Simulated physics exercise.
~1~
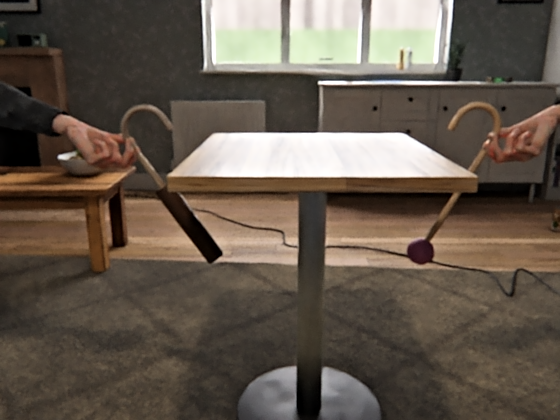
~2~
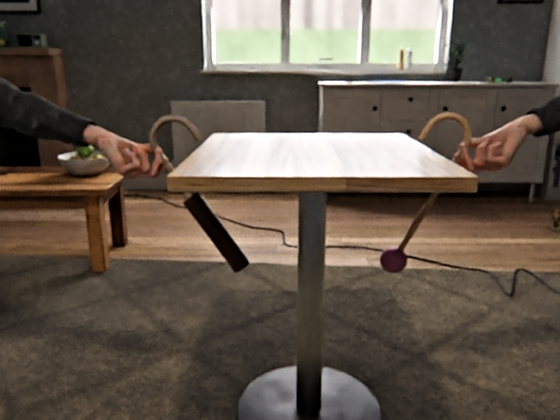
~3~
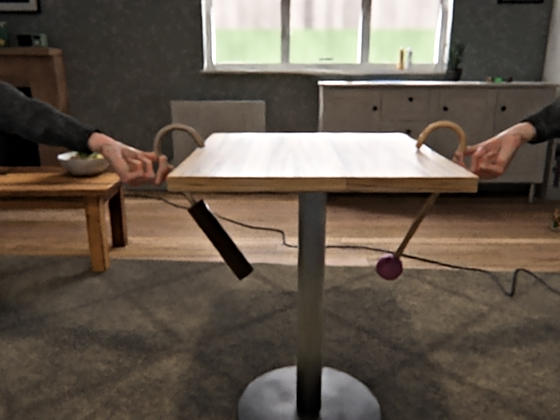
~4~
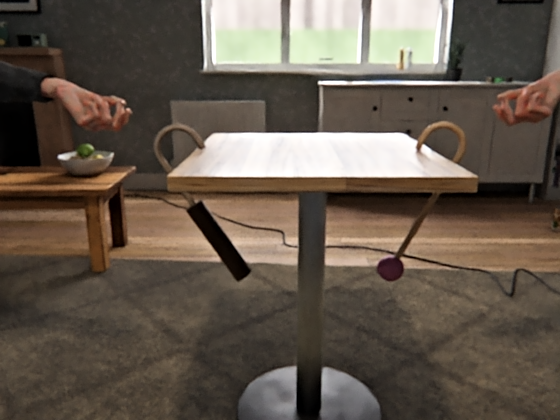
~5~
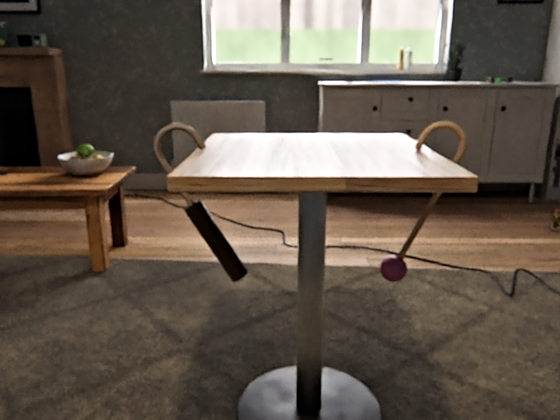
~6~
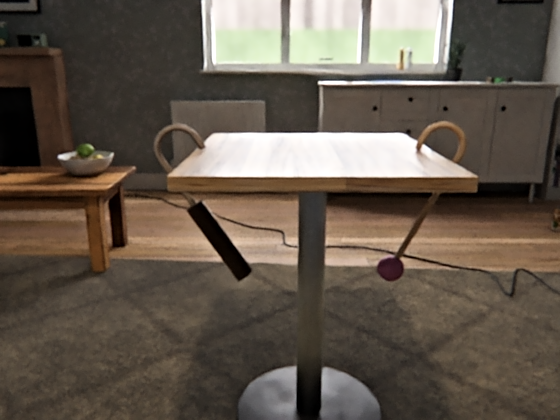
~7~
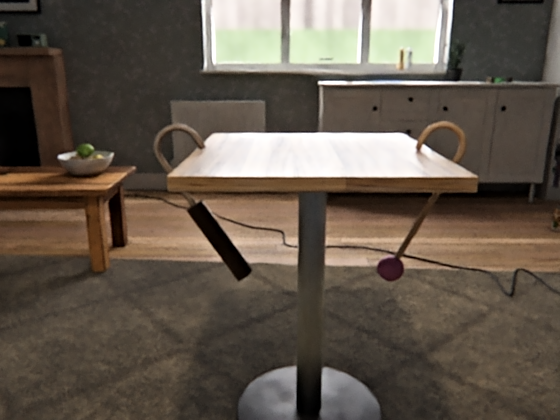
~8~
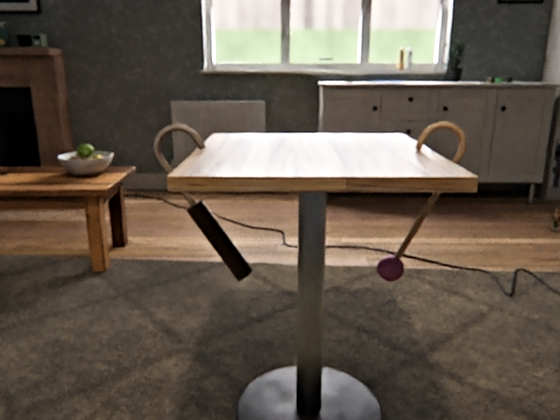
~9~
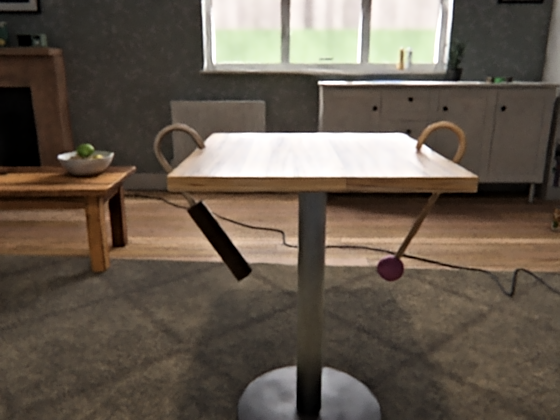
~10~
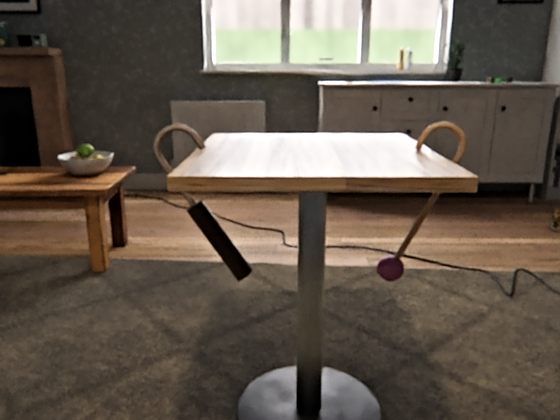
In a dim living room with a wide window and a low wooden bench, a pale square table stands on a single metal leg. A hand on each side holds a hooked handle near the table's edge, a dark brown umbrella at the left and a ladle with a round, pinkish-purple end at the right. The hands move both inward and lower them slightly until the hooks rest at the tabletop's edges. Both hands then let go and draw back out of view. The umbrella and the ladle stay hanging at a slant beneath the table, at rest.
